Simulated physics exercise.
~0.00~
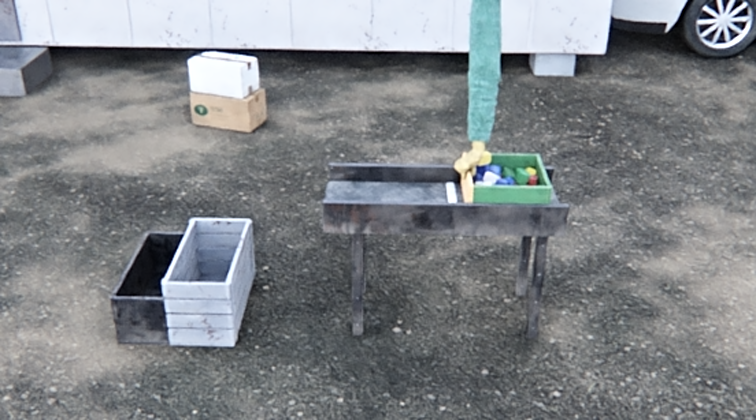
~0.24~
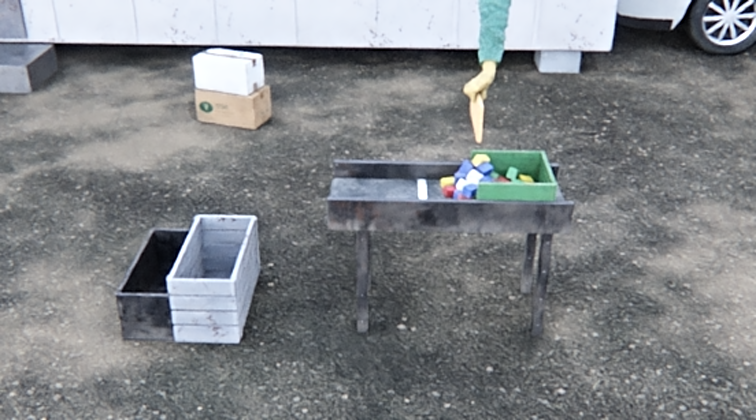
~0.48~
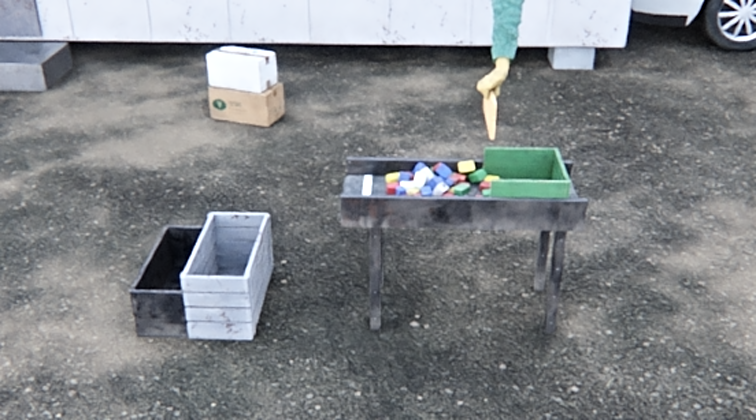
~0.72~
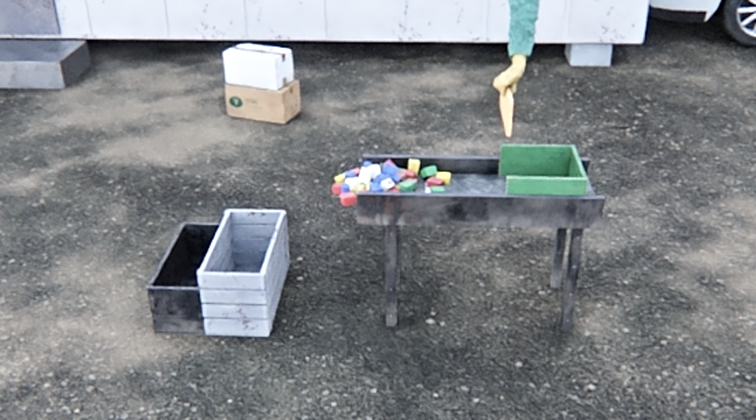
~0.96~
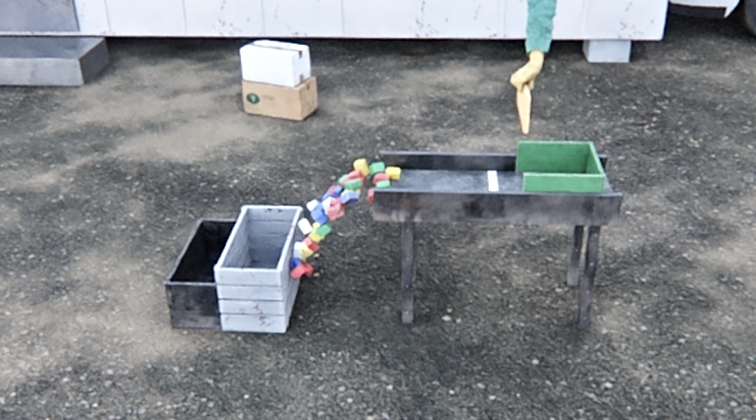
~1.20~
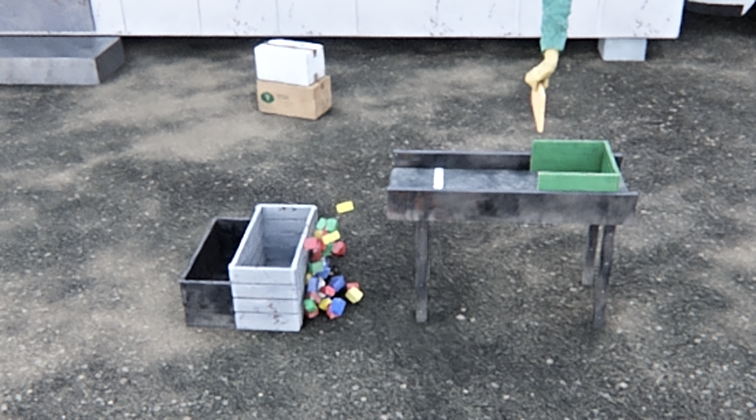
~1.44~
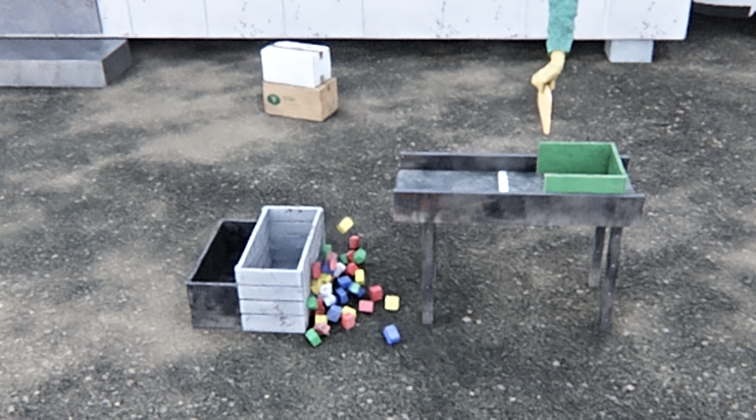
Colourful toy bricks riding a belt leftward from a green pen, spilling off its end and landing short of a grey tub.
